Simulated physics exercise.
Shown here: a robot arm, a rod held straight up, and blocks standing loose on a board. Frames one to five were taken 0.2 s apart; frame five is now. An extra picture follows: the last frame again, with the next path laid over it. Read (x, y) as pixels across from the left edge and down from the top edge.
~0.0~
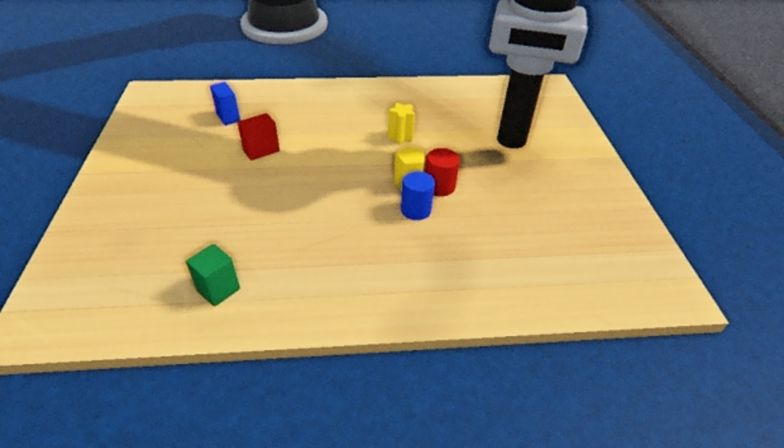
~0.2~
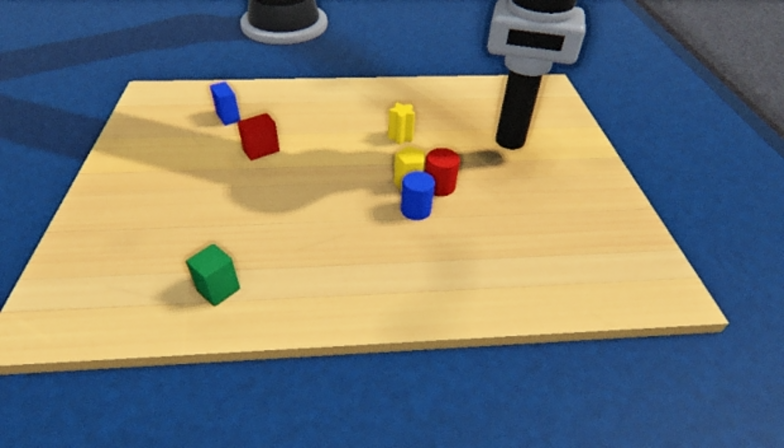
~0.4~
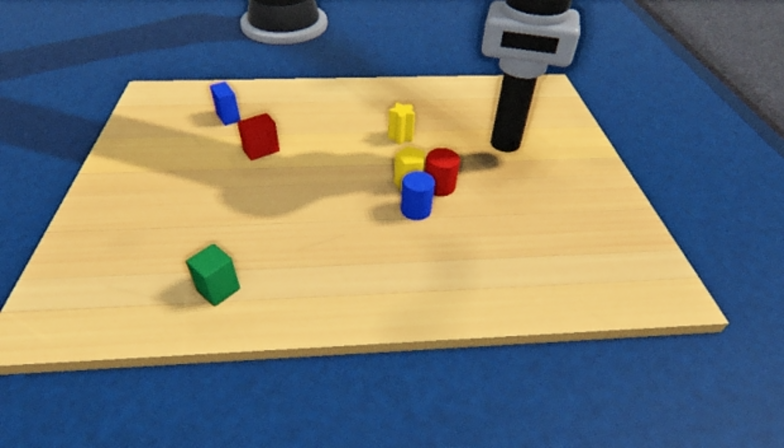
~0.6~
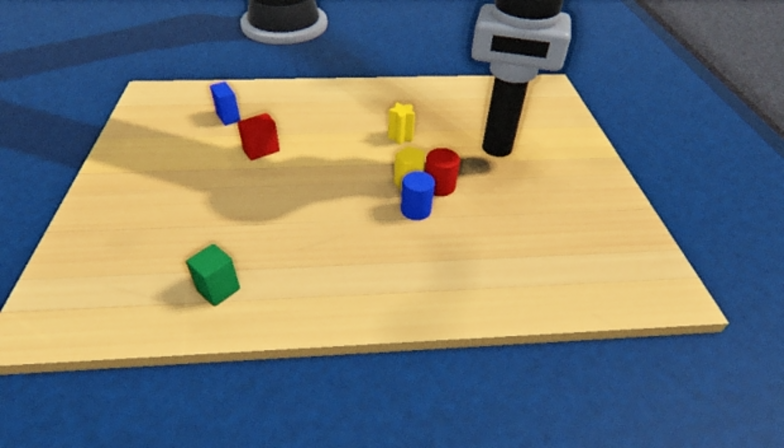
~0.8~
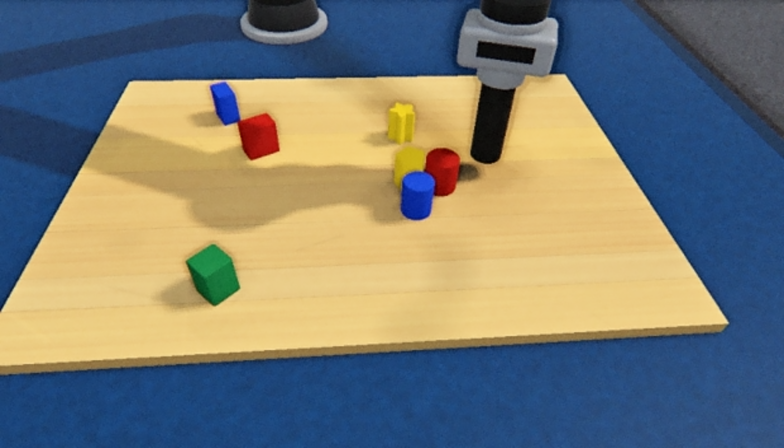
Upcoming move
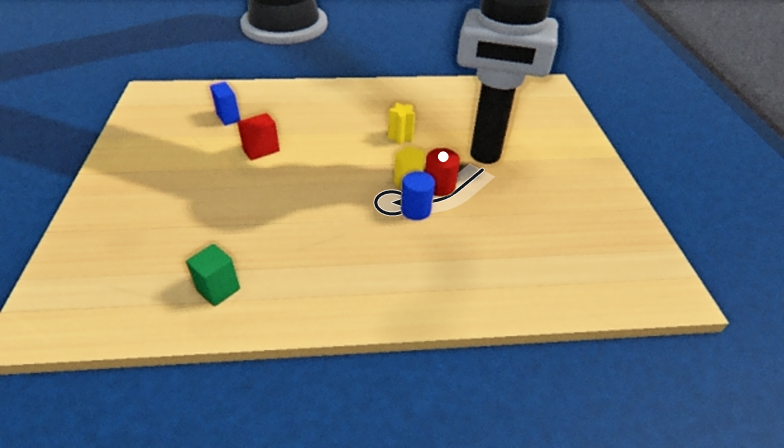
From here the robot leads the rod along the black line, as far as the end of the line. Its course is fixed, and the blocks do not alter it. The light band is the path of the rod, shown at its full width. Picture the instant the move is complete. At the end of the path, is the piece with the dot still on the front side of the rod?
Short answer: Yes.
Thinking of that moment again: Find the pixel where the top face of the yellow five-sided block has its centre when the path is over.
I think it will end close to (374, 146).
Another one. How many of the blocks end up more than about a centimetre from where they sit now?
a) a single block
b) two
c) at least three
It's c.
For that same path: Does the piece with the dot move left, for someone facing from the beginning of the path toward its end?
I expect not.
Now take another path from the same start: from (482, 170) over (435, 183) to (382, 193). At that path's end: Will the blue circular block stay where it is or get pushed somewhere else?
From what I can tell, it won't keep its place.
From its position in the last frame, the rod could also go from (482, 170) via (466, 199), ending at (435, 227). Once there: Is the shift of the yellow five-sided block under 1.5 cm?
My answer is yes.
Drawn move, from (482, 170) through (461, 188) and (432, 201) to (392, 203); the dot is on the red circular block.
The first path, step by step. One third of the way, rod at (463, 173); yellow five-sided block at (403, 154); red circular block at (433, 161).
Two thirds of the way, rod at (433, 186); yellow five-sided block at (384, 150), turned 50° clockwise; blue circular block at (402, 188); red circular block at (400, 166).
At the end, rod at (393, 187); yellow five-sided block at (374, 146), turned 90° clockwise; blue circular block at (384, 194); red circular block at (362, 164).
